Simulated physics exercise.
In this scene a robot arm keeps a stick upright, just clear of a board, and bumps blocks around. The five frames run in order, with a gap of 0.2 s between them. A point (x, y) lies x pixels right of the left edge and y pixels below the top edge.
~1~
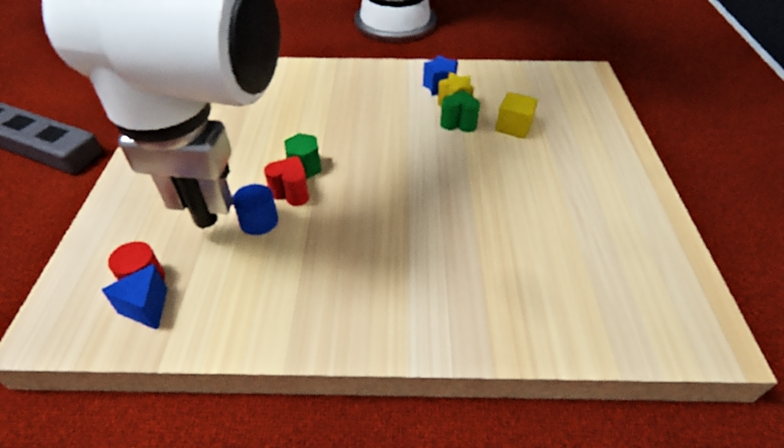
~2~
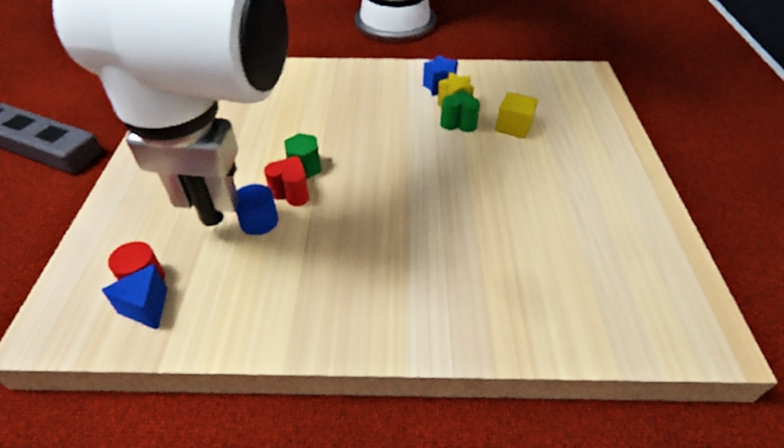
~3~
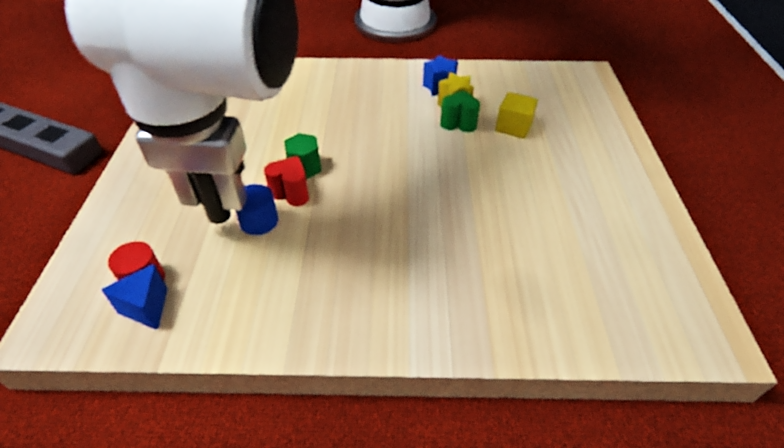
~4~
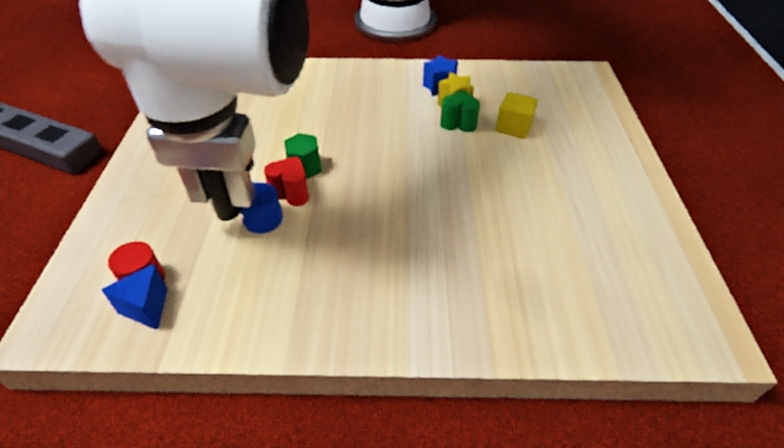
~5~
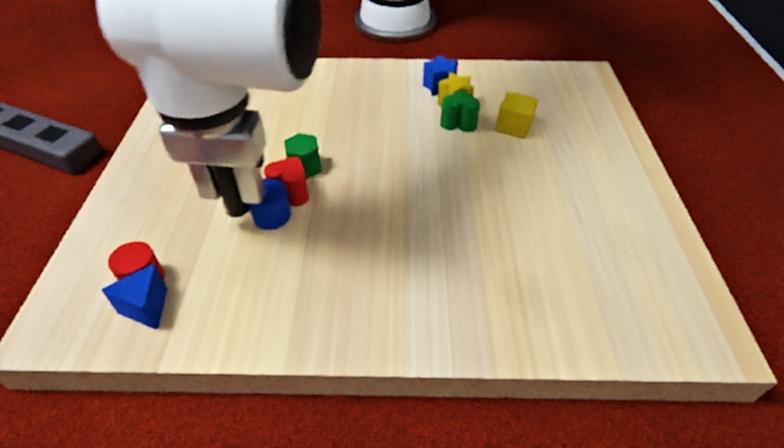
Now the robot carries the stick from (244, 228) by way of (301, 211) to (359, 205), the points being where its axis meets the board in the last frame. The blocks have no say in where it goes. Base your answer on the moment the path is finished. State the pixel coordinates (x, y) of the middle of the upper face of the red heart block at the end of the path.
Its top centre is at about (337, 147).
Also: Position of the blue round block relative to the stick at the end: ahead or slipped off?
The stick will have lost it.
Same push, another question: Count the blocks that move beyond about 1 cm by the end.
A group of three or more is moved.
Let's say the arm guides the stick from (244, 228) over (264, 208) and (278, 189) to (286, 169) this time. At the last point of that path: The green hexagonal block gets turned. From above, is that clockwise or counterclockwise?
Viewed from above, counterclockwise.
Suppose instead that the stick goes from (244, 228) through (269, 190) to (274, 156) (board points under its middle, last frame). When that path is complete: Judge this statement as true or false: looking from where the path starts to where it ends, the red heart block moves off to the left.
That is false.
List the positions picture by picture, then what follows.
The first frame shows lower end of the stick at (206, 221), tops of blocks, blue round block at (252, 197), red heart block at (286, 169), green hexagonal block at (301, 143).
The second frame shows stick at (212, 219), blocks as before.
The third frame shows stick at (220, 216), blocks as before.
The fourth frame shows stick at (228, 213), blue round block at (257, 195).
The fifth frame shows stick at (238, 210), blue round block at (266, 191), red heart block at (286, 169), green hexagonal block at (301, 143).
On the path given first. One third of the way, stick at (278, 196); blue round block at (305, 177); red heart block at (314, 156), turned 15° anticlockwise; green hexagonal block at (309, 135), turned 45° anticlockwise.
Two thirds of the way, stick at (319, 191); blue round block at (338, 168); red heart block at (331, 148), turned 40° anticlockwise; green hexagonal block at (310, 132), turned 65° anticlockwise.
At the end, stick at (358, 187); blue round block at (363, 161); red heart block at (337, 147), turned 60° anticlockwise; green hexagonal block at (310, 132), turned 70° anticlockwise.
